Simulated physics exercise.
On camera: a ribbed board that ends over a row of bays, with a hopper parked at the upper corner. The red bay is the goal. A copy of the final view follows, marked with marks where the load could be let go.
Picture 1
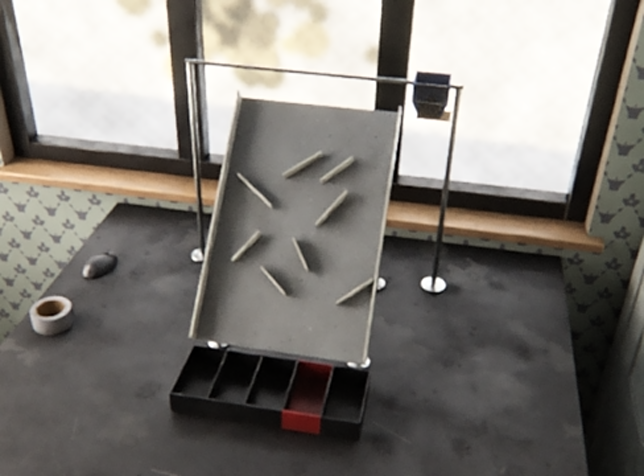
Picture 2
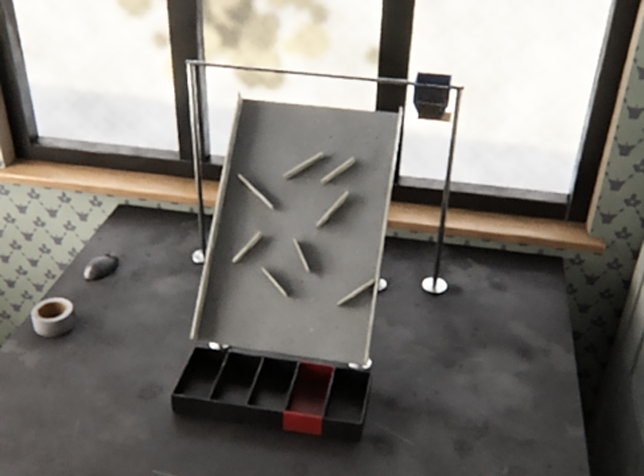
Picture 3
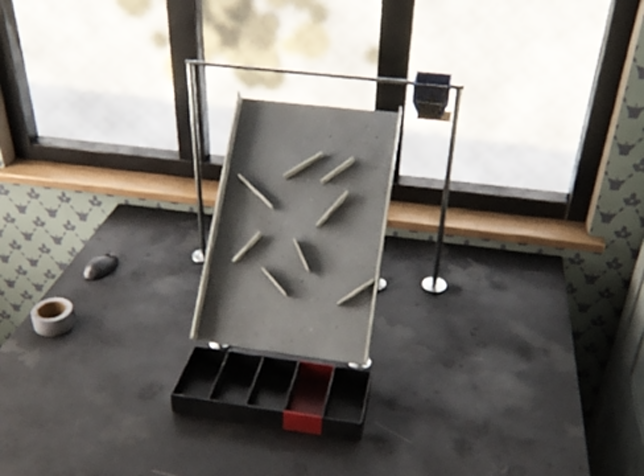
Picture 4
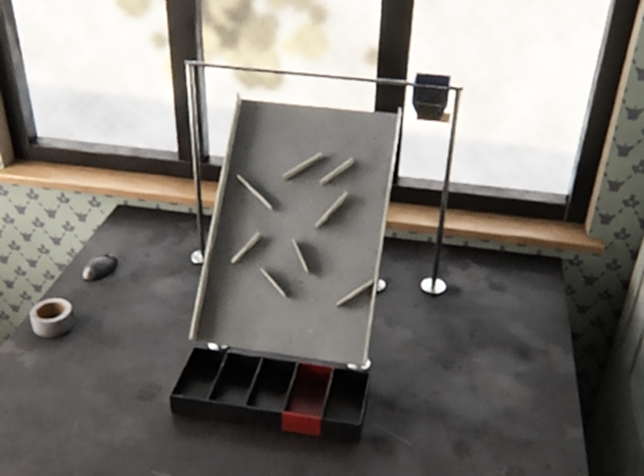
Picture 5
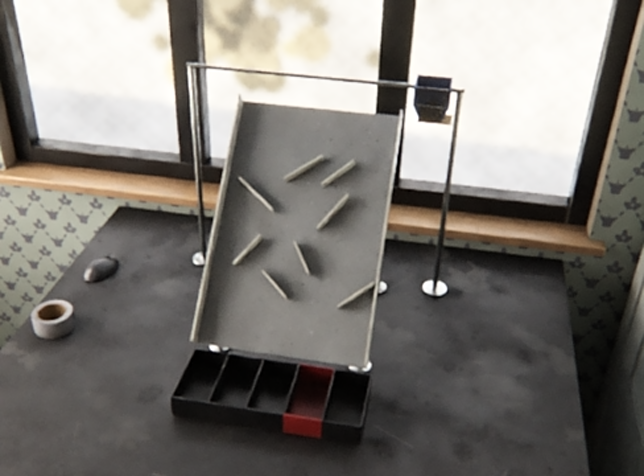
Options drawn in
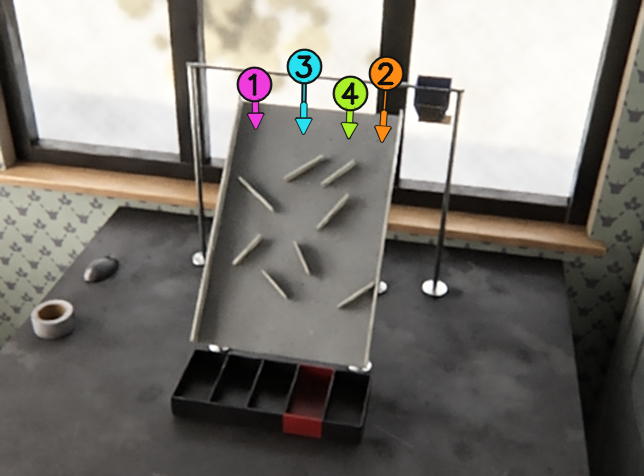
To begin with, a tilted grey board with scattered short ribs stands on a dark table before a window, a small dark hopper at its upper right and a row of five bays below, one red. Through to the close, nothing on the table visibly moves, and the hopper stays put.
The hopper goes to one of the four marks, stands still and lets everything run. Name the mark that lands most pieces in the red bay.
I would pick mark 3.
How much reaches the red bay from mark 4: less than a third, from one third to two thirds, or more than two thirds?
Mark 4 gives less than a third.
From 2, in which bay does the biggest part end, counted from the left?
It is the third one.
On the marked copy, mark 1 meets the board at (255, 123); mark 2 meets the board at (382, 136); mark 3 meets the board at (303, 128); mark 4 meets the board at (349, 132).
If 1 is chosen, about a tenth in the red bay, roughly two thirds in other bays, roughly a quarter outside the box.
If 2 is chosen, roughly a quarter in the red bay, roughly two thirds in other bays, about a tenth outside the box.
If 3 is chosen, roughly a third in the red bay, roughly a third in other bays, roughly a quarter outside the box.
If 4 is chosen, about a tenth in the red bay, roughly half in other bays, roughly a quarter outside the box.
